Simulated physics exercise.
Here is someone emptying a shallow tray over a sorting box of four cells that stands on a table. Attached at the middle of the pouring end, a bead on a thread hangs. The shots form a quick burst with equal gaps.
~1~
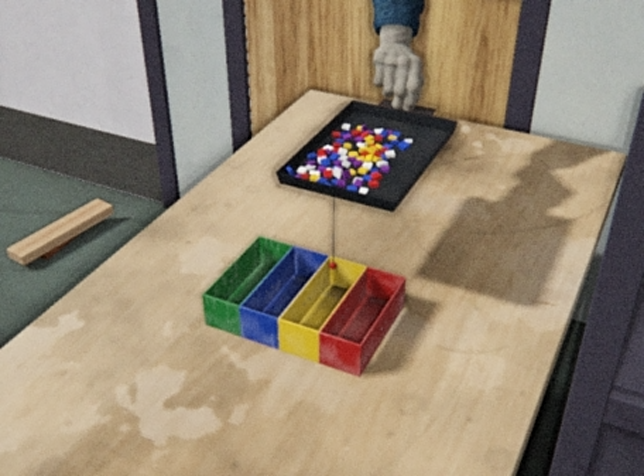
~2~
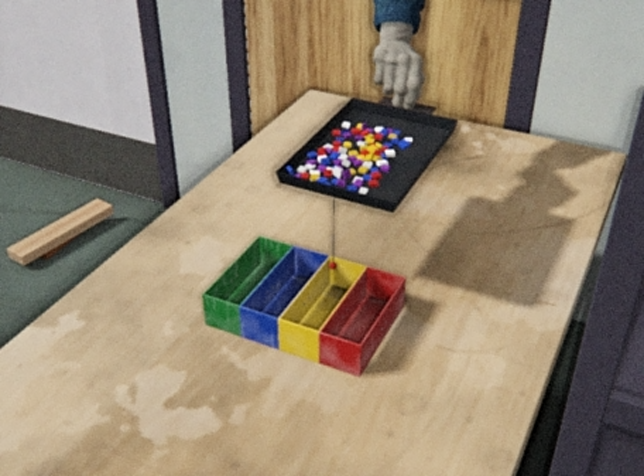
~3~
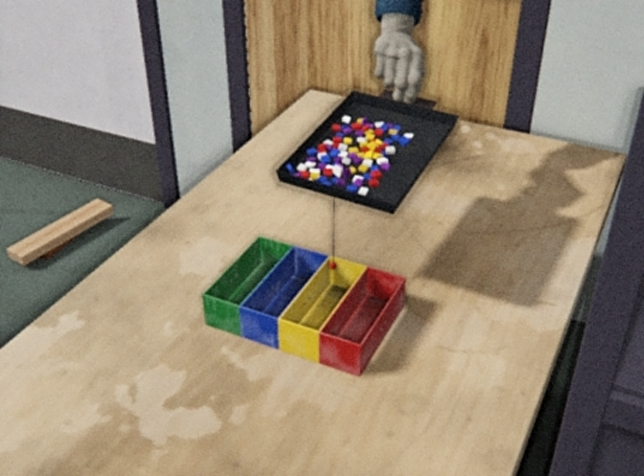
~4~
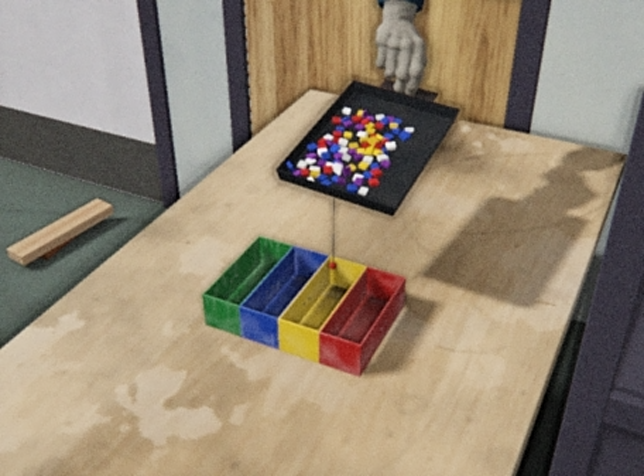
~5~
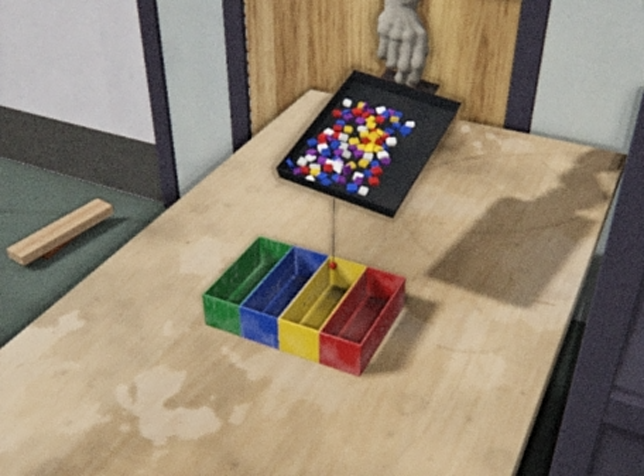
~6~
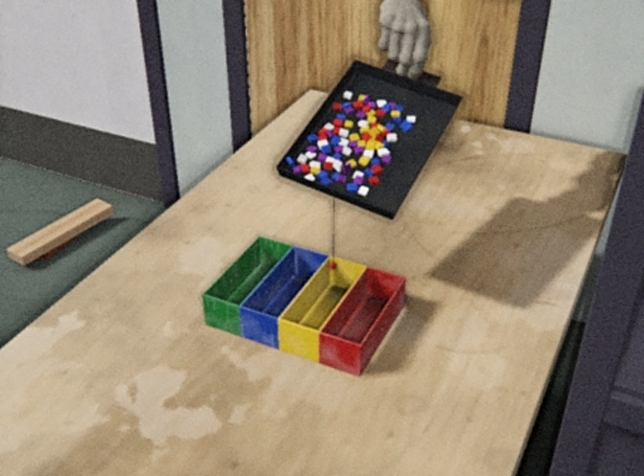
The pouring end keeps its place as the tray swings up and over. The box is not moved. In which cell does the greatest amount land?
In the red cell.
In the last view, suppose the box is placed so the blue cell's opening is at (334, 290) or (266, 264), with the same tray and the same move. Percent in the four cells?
Estimate: 100 % first, 10 % second.
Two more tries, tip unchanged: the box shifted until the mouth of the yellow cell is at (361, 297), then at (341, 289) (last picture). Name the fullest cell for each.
First try: The cell in yellow. Second try: That red cell.
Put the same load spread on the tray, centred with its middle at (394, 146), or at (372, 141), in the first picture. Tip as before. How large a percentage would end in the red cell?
Roughly 80 % and then 80 %.
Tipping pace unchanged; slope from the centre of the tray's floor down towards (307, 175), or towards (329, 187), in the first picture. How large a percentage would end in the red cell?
The first comes to 0 %, while the second comes to 10 %.
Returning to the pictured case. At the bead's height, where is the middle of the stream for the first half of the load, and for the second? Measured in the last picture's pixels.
(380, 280), then (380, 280).
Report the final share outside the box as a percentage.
I'd put it close to 10 per cent.
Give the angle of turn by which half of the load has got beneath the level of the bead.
Around 110°, give or take.
Shortly afterwards, tray tipped steeply; the whole lot on the tray.
Next, tray tipped right over; the bulk on the tray; a little in the red cell; only a few in the yellow cell; a little falling or outside the box.
Some moments later, tray tipped past a quarter turn; the bulk in the red cell; only a few in the yellow cell; a little falling or outside the box.
In the end, tray tipped past a quarter turn; the bulk in the red cell; only a few in the yellow cell; none at all in the blue cell; none at all in the green cell; a little outside the box.
